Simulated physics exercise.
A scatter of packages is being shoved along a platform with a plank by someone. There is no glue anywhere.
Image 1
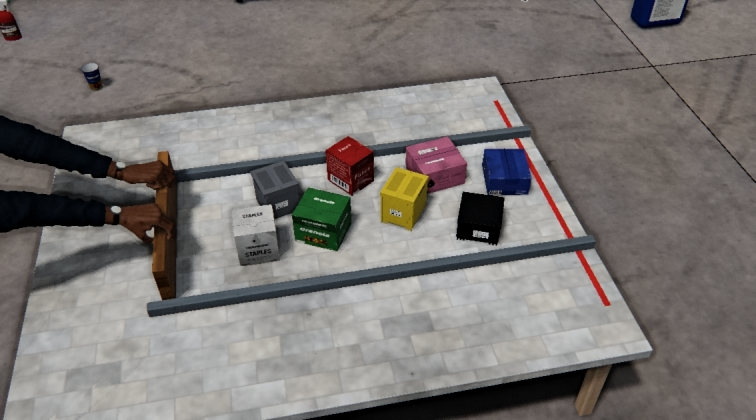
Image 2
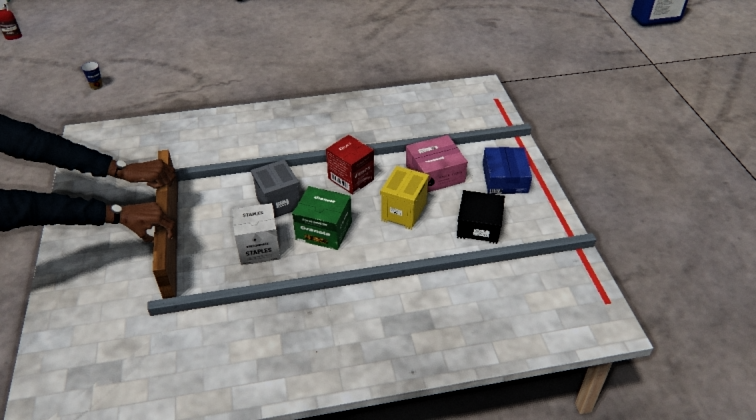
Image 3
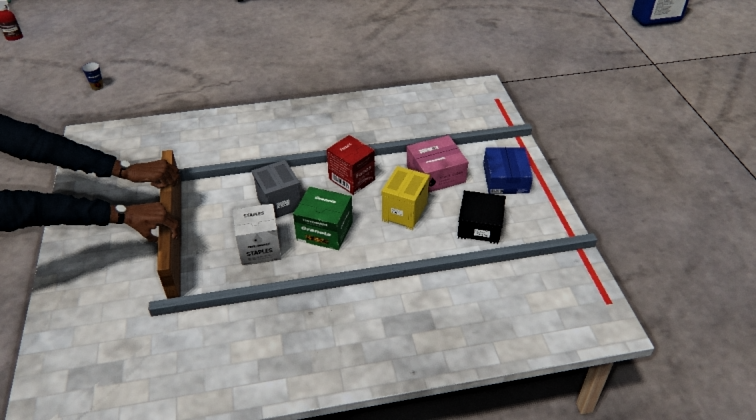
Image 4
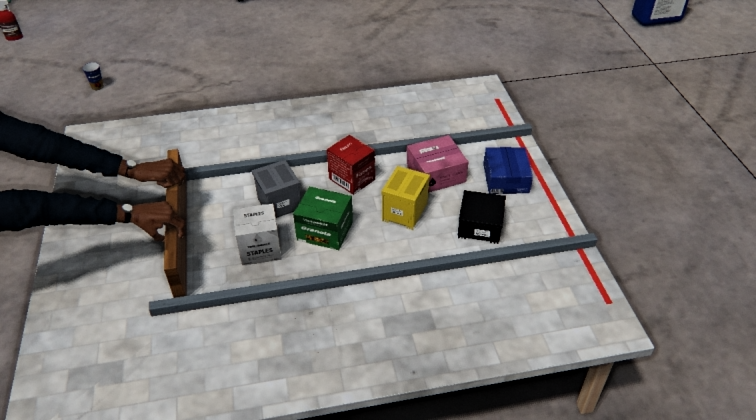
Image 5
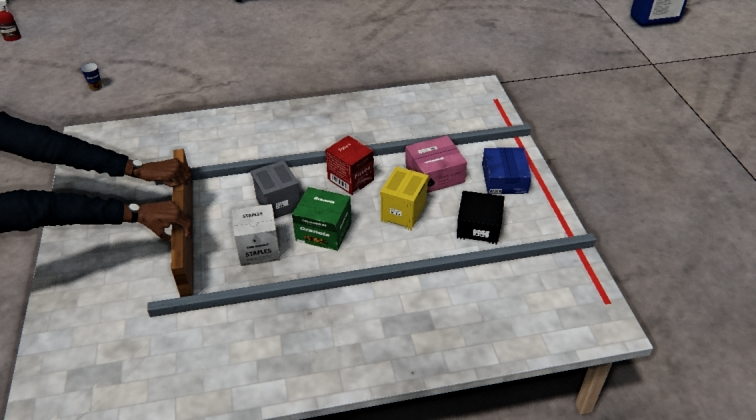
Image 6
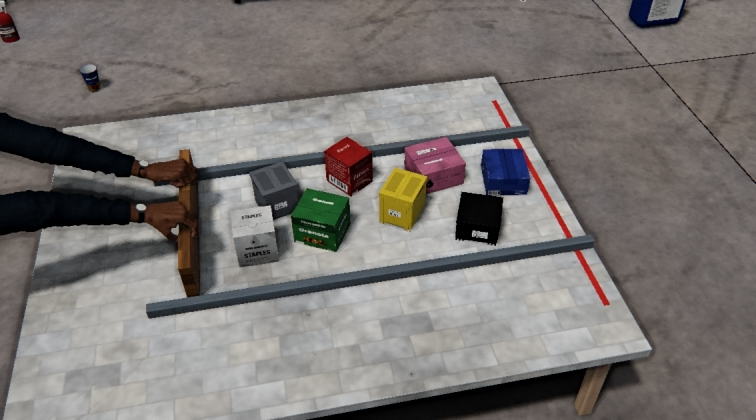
Two hands slide a wooden plank slightly right toward colored boxes that stay still.
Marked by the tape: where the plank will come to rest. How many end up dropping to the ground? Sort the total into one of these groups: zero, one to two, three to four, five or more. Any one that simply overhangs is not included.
It goes in the group five or more.
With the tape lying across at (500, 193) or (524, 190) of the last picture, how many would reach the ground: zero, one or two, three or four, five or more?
First one or two, then five or over.
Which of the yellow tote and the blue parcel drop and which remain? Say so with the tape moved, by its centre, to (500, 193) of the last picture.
Outcome - yellow tote: It does not stay; blue parcel: It does not stay.
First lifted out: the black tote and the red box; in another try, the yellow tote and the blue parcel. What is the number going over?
Going first to second: 6 and 6.
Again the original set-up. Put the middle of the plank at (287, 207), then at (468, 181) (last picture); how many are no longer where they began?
I get 3 at the one place and 8 at the other.
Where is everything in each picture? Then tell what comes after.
The first picture shows blue parcel (506, 172); black tote (480, 218); pink parcel (436, 165); plank (166, 223); tape (543, 187).
The second picture shows black tote (481, 217); white box (257, 234).
The third picture shows pink parcel (437, 164); green box (324, 218).
The fourth picture shows blue parcel (507, 170); red box (351, 165).
The fifth picture shows black tote (480, 217); plank (183, 220).
The sixth picture shows blue parcel (505, 172); black tote (479, 218); pink parcel (434, 166); plank (189, 221); tape (542, 187).
Early on, none off yet; blue parcel at rest near (505, 172); black tote at rest near (479, 218); pink parcel at rest near (434, 166).
A while later, none off yet; blue parcel travelled about its own width near (547, 162); black tote travelled about its own width near (511, 223); pink parcel travelled about its own width near (476, 158).
Finally, the number that fall off is five or more; lost, white box, grey tote, green box, red box, yellow tote, pink parcel, black tote and blue parcel.
